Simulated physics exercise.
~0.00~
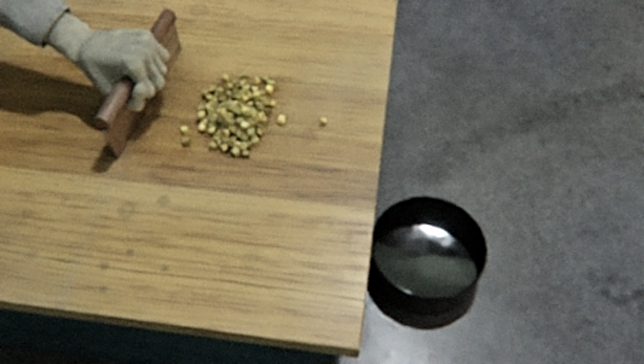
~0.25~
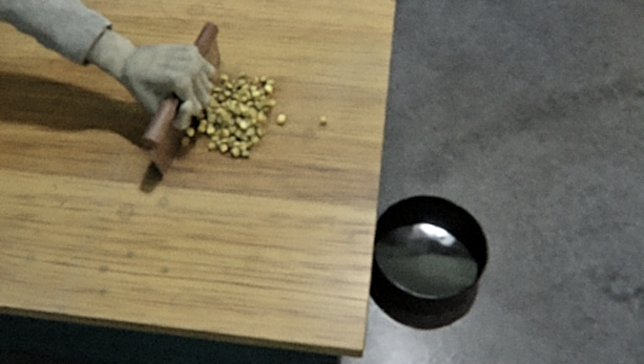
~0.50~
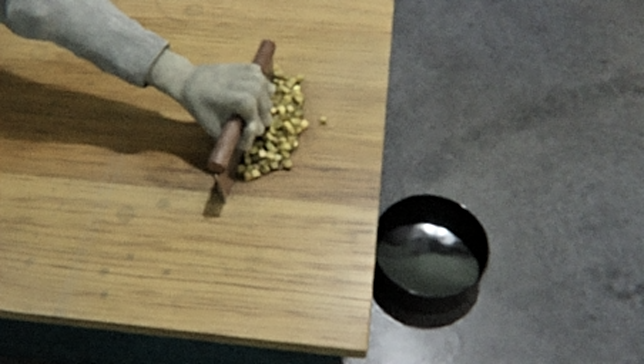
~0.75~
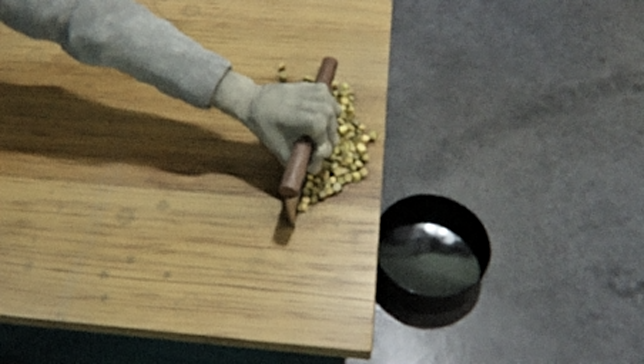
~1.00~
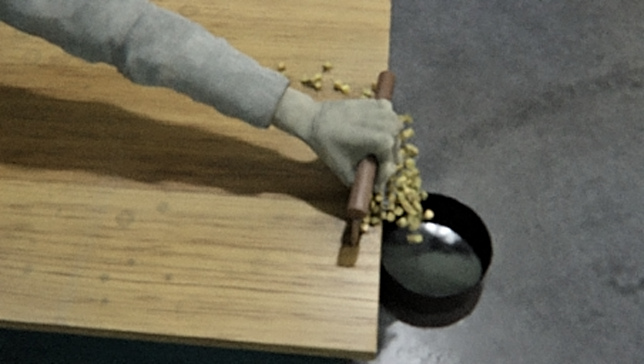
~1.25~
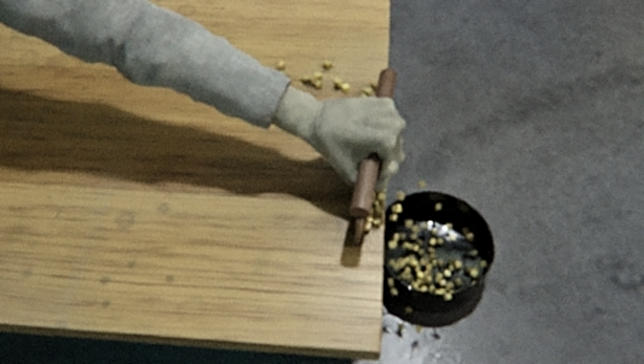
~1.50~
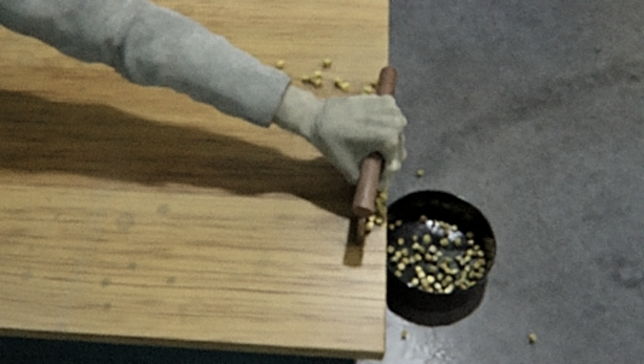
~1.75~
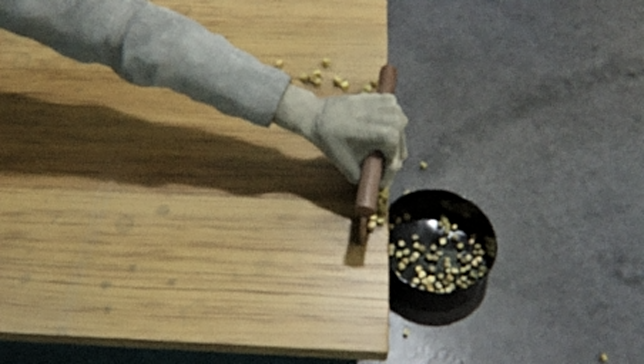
A gloved hand in a grey sleeve holds a reddish-brown scraper at the upper left of a wooden table, seen from above, with small yellowish potato cubes heaped to its right. A round black pot stands on the grey floor just beyond the table's right edge. The scraper slides right and slightly down, meets the heap and pushes it toward the edge, leaving a few cubes behind. It stops at the edge as cubes spill over, most dropping into the pot while a few scatter across the floor. Finally, the pot holds most cubes, with some still on the table.
